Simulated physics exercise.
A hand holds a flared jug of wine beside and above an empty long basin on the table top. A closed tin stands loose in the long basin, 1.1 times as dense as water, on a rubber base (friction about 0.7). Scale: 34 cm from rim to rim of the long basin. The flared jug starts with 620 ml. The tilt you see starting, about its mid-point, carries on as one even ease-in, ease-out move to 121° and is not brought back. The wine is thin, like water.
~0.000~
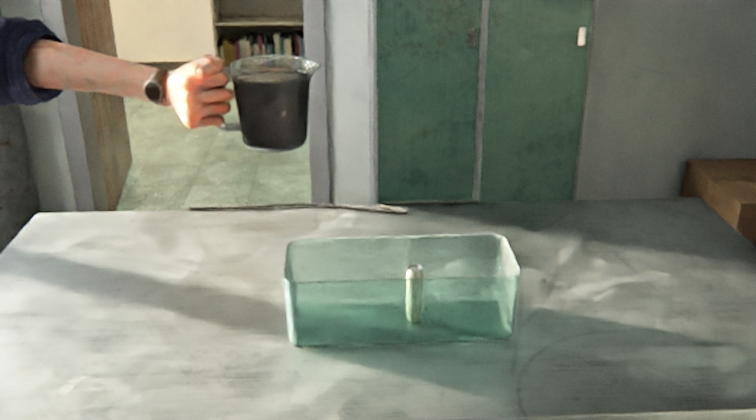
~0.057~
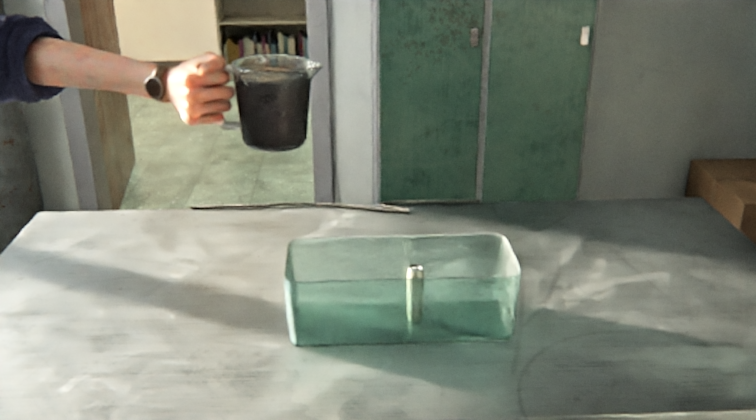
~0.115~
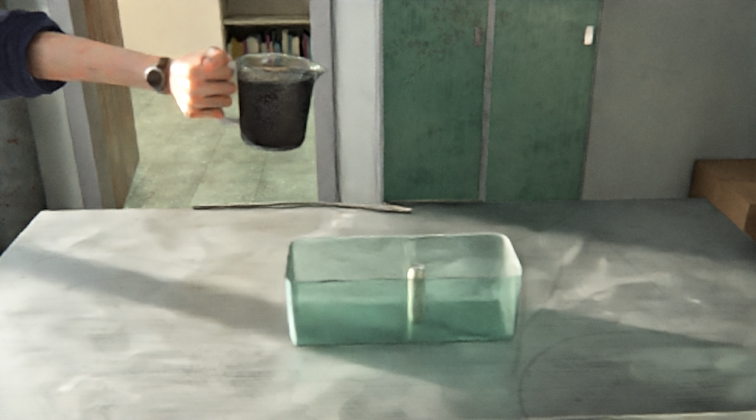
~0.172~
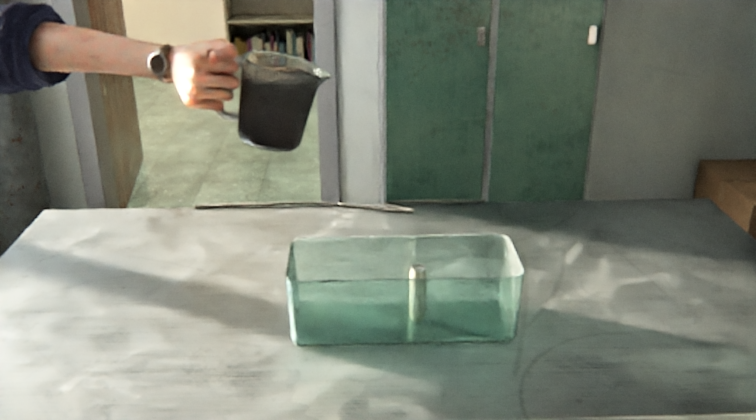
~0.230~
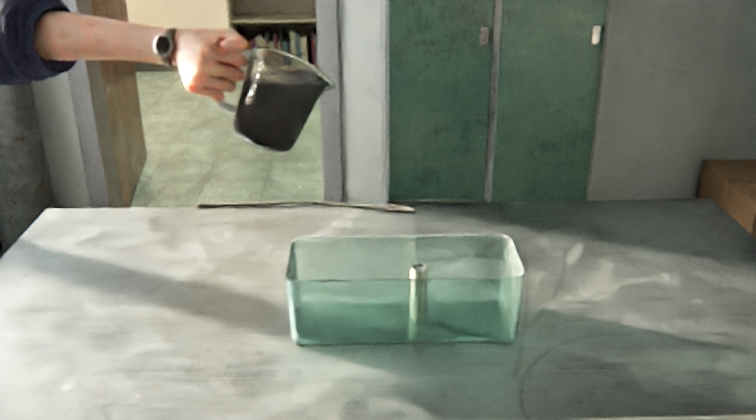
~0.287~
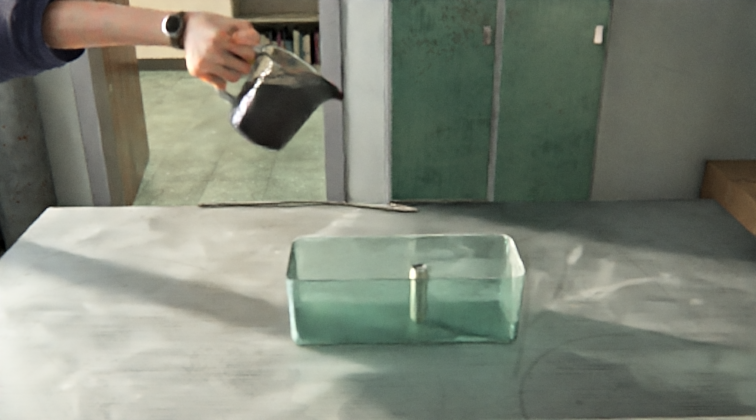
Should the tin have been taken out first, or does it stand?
It topples.
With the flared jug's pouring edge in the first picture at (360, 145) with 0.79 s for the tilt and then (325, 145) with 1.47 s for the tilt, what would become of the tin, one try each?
First it goes over; then it keeps standing.
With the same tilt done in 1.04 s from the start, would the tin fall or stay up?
The tin topples.
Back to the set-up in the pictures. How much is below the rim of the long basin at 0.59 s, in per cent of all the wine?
About 16 per cent.
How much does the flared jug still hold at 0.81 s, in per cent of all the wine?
Near 3 in a hundred.
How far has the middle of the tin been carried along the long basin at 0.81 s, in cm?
About 3 cm.
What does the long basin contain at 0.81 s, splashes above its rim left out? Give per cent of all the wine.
Some 78 per cent.
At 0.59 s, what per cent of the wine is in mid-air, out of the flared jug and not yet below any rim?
Some 42 per cent.
Then, 0.59 s in, the tilt is 103° and 42 per cent is still to pour; the tin stands where it began.
Then, 0.81 s in, the tilt is 121° and 3 per cent is still to pour; the tin leans 23°.
Then, 1.04 s in, the tilt is 121° and 0 per cent is still to pour; the tin lies on its side.
Then, 1.29 s in, the tilt is 121° and 0 per cent is still to pour; the tin lies on its side.
Finally, the tin lies on its side.
